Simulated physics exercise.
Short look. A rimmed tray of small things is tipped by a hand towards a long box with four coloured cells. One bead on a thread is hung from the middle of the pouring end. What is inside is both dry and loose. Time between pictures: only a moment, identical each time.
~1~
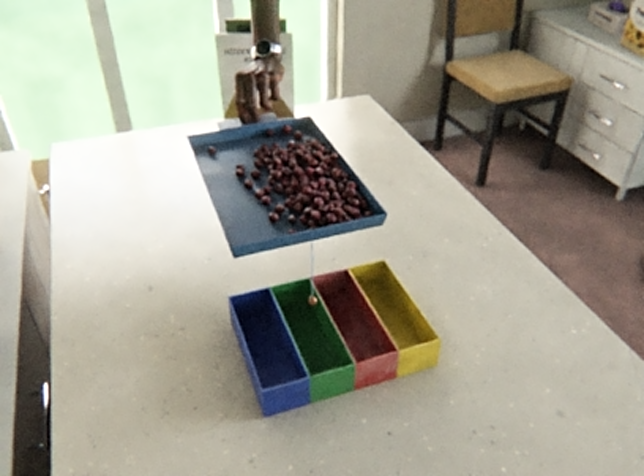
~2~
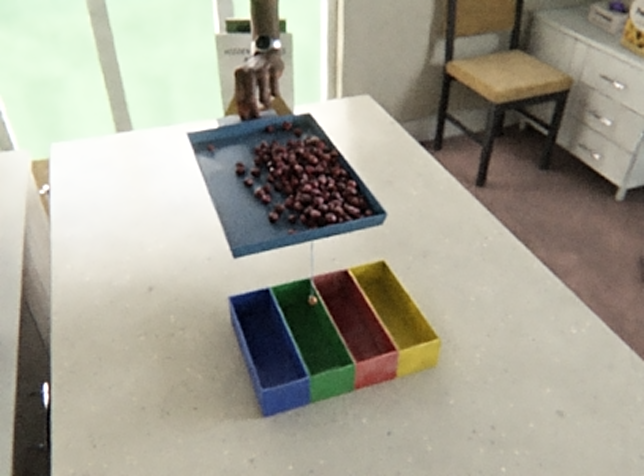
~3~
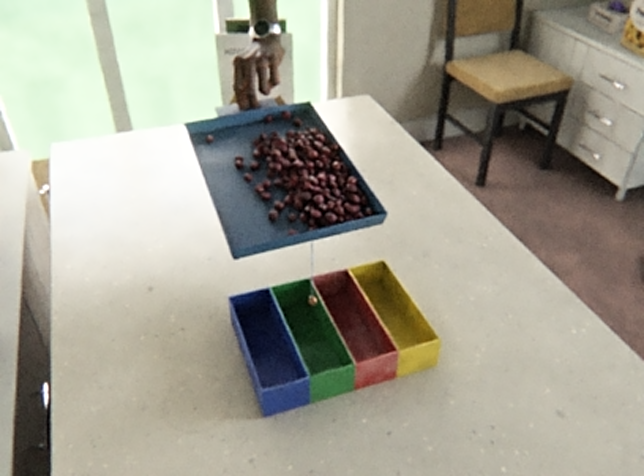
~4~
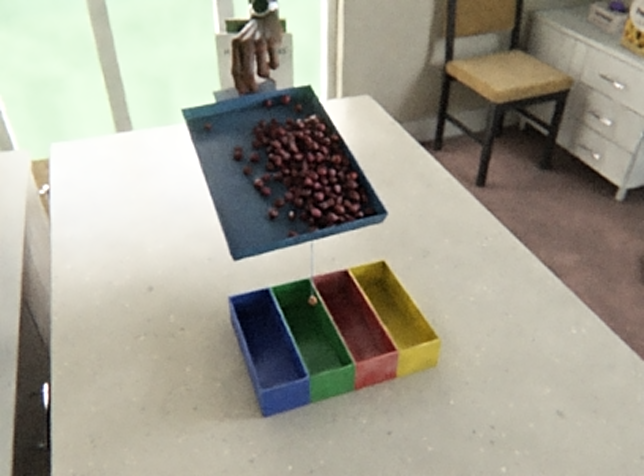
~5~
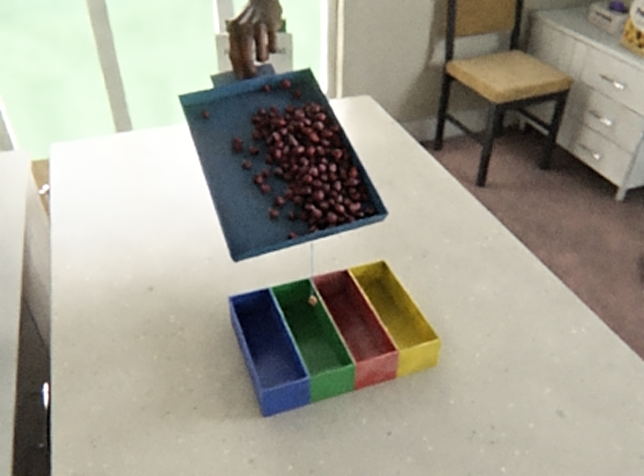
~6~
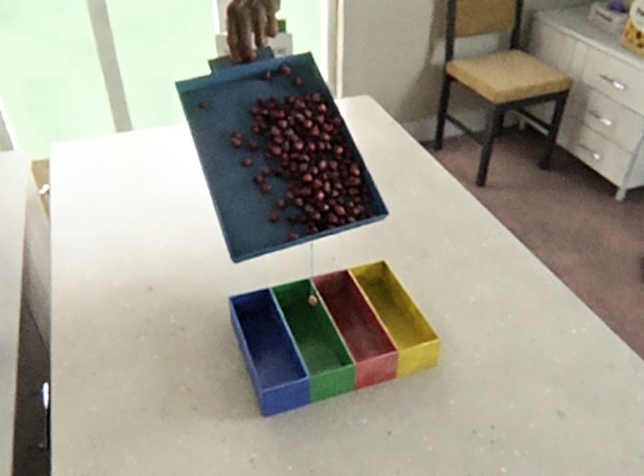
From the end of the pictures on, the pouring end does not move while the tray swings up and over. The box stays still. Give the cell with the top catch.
Top catch: The blue cell.
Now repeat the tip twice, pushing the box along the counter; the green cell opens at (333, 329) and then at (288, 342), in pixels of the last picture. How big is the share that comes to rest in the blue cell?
About 40 per cent first, then about 40 per cent.
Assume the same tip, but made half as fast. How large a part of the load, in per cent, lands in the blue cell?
About 30 %.
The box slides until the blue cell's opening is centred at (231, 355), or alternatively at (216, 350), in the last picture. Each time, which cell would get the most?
In the first case it's green, in the second it's the green cell.
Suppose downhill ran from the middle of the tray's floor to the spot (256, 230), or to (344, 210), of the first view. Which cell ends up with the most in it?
First try: Blue; second try: The yellow one.
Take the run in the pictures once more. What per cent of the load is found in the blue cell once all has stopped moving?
Roughly 40 in every hundred pieces, I'd say.
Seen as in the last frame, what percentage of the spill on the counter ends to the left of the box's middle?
Reading: Around 90 %.
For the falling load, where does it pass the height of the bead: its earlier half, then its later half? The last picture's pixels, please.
Earlier portion about (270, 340); later portion about (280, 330).
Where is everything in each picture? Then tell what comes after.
In the first frame, corners of the pouring end at (233, 245) and (383, 213), level; middle of the load at (312, 181), dried cherries; bead on its thread at (313, 301); blue cell at (286, 395); green cell at (332, 381); red cell at (376, 368); yellow cell at (419, 356).
In the second frame, corners of the pouring end at (233, 246) and (383, 212), level; middle of the load at (312, 179).
In the third frame, corners of the pouring end at (233, 248) and (384, 212), tipped barely, lowest at the left corner; middle of the load at (312, 174).
In the fourth frame, corners of the pouring end at (233, 251) and (384, 212), tipped a little, lowest at the left corner; middle of the load at (312, 167).
In the fifth frame, corners of the pouring end at (233, 253) and (385, 211), tipped clearly, lowest at the left corner; middle of the load at (313, 161).
In the sixth frame, corners of the pouring end at (233, 256) and (385, 211), tipped clearly, lowest at the left corner; middle of the load at (313, 156), a small part on the move; blue cell at (286, 395); green cell at (332, 381); red cell at (376, 368); yellow cell at (419, 356).
Soon after the last picture, tray tipped steeply; most on the tray; a stray few in the blue cell; a small part falling or outside the box.
A little later, tray tipped past a quarter turn; about a quarter on the tray; about a quarter in the blue cell; a small part in the green cell; a stray few in the red cell; about a third falling or outside the box.
Later still, tray tipped past a quarter turn; about half in the blue cell; about a quarter in the green cell; a small part in the red cell; about a quarter falling or outside the box.
At rest, tray tipped past a quarter turn; about half in the blue cell; about a quarter in the green cell; a small part in the red cell; none in the yellow cell; about a quarter outside the box.
